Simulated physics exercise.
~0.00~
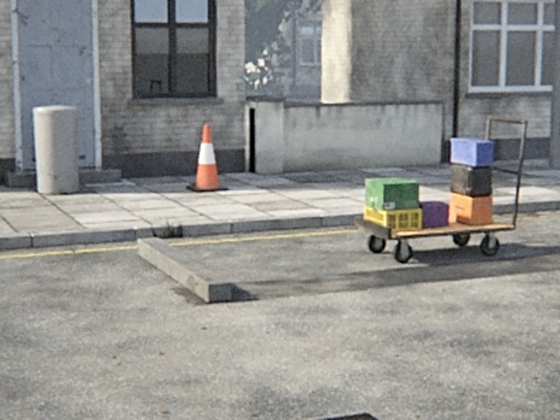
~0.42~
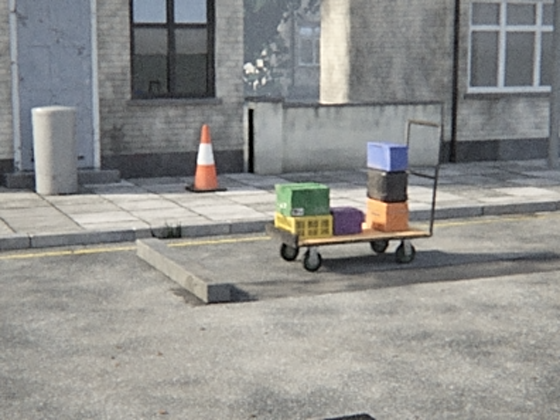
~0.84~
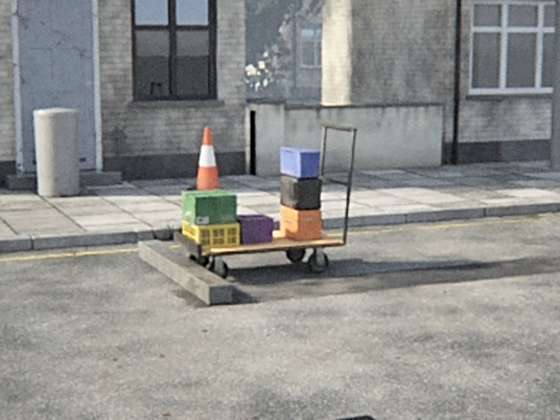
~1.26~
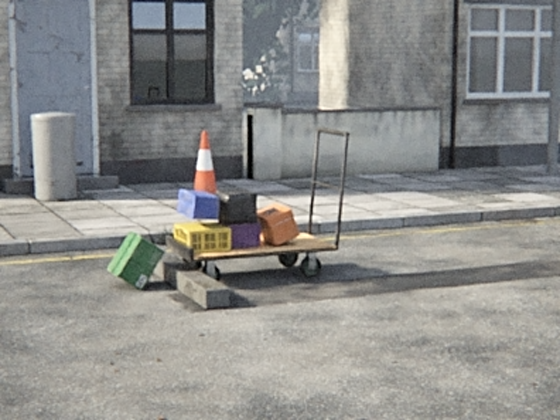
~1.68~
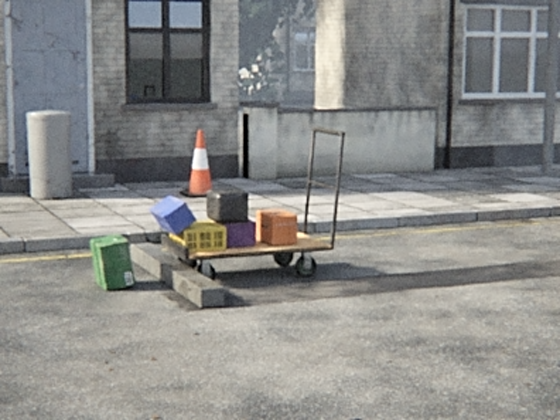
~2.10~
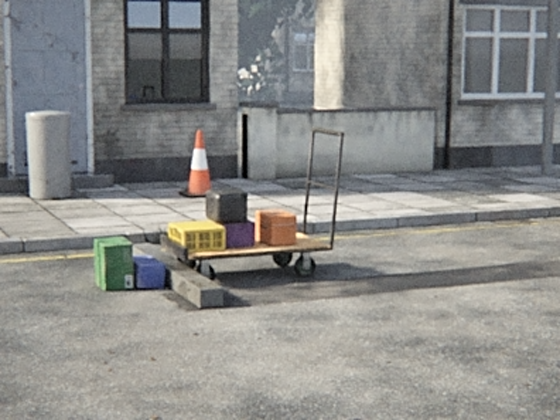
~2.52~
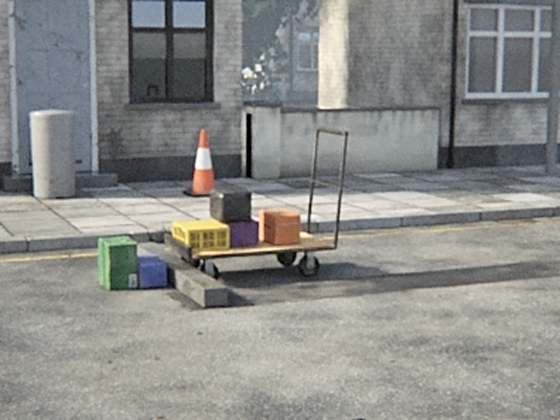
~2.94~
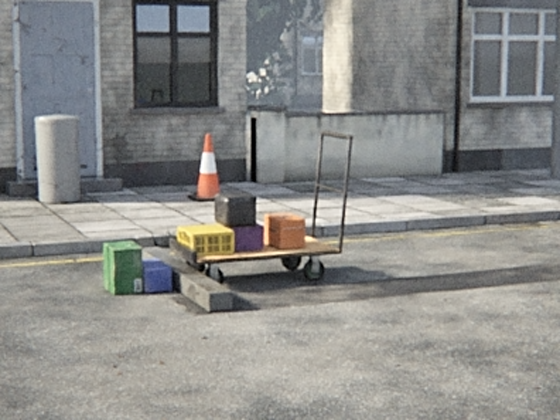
A flatbed trolley loaded with colourful boxes rolls left along a grey street towards a low concrete kerb, seen from across the road by a slightly swaying camera. Green and yellow crates ride at its left end, a purple box in the middle, and blue, black and orange boxes stacked by the handle, with a traffic cone and brick buildings behind. The trolley stops abruptly at the kerb, and the green box tumbles off the front while the stack topples forward. The blue box follows it over the edge. Both rest on the road, while the yellow, purple, orange and black boxes remain aboard.
